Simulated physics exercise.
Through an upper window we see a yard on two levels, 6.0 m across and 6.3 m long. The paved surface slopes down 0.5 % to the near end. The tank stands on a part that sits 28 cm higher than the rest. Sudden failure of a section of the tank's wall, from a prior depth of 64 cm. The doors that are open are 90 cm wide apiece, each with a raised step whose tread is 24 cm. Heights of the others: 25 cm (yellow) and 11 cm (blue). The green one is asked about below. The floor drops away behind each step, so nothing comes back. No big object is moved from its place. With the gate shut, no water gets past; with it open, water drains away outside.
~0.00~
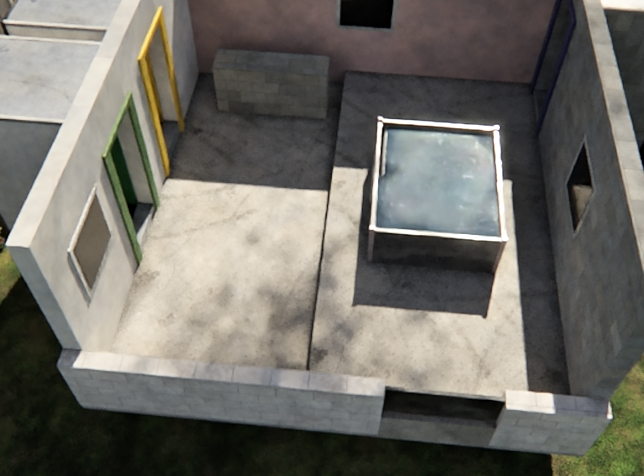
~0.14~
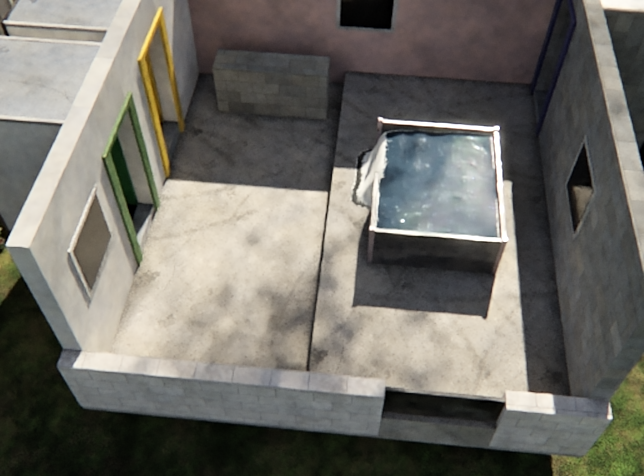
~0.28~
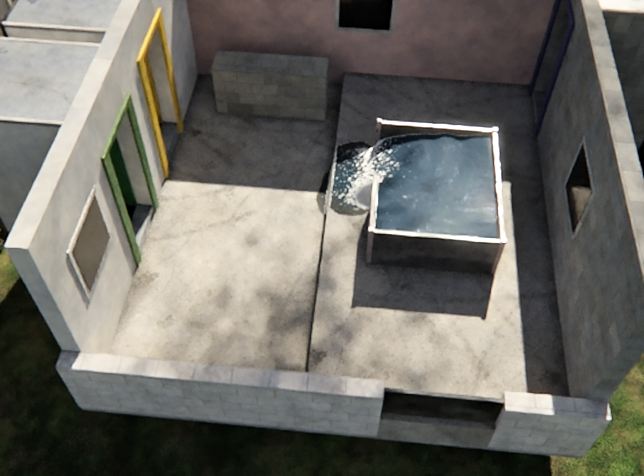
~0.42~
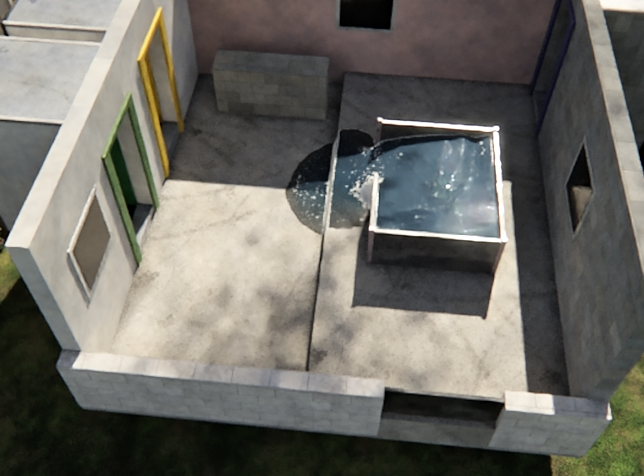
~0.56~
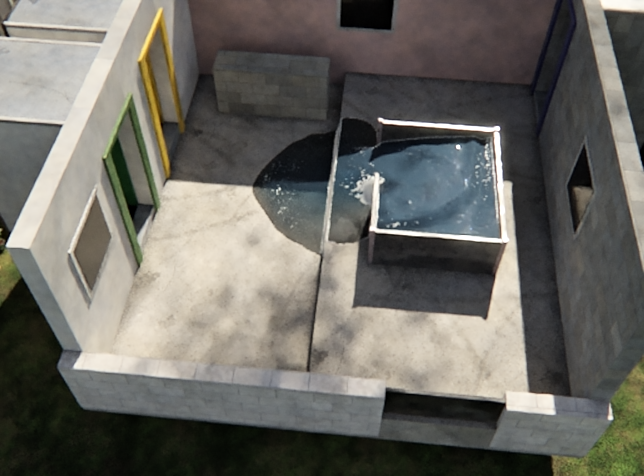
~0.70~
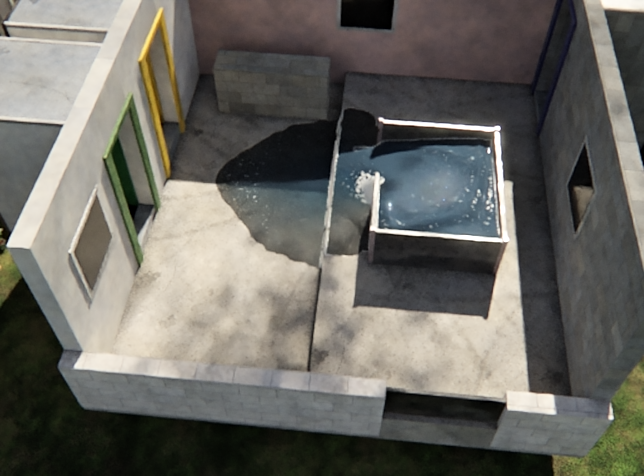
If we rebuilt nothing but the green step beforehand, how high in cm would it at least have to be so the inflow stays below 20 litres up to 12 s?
It would have to reach roughly 15 cm.
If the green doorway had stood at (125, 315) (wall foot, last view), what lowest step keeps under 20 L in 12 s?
11.5 cm.
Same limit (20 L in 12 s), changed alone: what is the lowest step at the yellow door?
At yellow, about 23 cm.
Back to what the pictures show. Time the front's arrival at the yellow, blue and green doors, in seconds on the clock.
Yellow 1.0 s, blue not within the 12 s, green 1.3 s.
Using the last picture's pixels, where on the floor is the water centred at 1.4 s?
Centre of the water: Approx. (380, 196) px.
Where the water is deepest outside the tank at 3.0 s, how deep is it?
About 31 cm.
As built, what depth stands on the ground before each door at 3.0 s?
Door by door in cm - yellow 22, blue 0, green 17.
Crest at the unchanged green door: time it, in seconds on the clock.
Some 2.2 s, more or less.
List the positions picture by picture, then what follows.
In the first picture, the tank at (437, 180) is whole and still, 64 cm deep; the green door at (135, 188) is dry.
In the second picture, the front is at (358, 200), 0.3 m from the gap at (378, 170); 0.3 m2 of floor is wet, 64 cm left at the back.
In the third picture, water pours out at (377, 172) and has run 0.8 m, to (323, 202); about 10 cm deep outside, 64 cm at the back.
In the fourth picture, the gap is at (377, 172), the front 1.3 m out at (291, 190); the back of the tank holds 63 cm.
In the fifth picture, water pours out at (378, 172) and has run 1.9 m, to (258, 190); about 5 cm deep outside, 57 cm at the back.
In the sixth picture, the gap is at (379, 172), the front 2.5 m out at (222, 185); the back of the tank holds 54 cm; 1.4 m in a straight line remain to the green door at (136, 189).
After 1.4 s water covers 30 % of the floor, deepest (34 cm) near (369, 176); 9 cm at the green door, 0 litres in over its 16 cm step.
After 3.0 s water covers 40 % of the floor, deepest (31 cm) near (199, 79); 17 cm at the green door, 11 litres in over its 16 cm step.
After 12.0 s water covers 50 % of the floor, deepest (16 cm) near (164, 189); 12 cm at the green door, 13 litres in over its 16 cm step.
At the green door as built, the water arrived by 1.4 s and peaked near 21 cm at 2.2 s.
Run again over the same 12 s with other heights there, 35 litres in over 13 cm, 7 litres over 17.5 cm. The limit of 20 litres is kept from about 15 cm up.
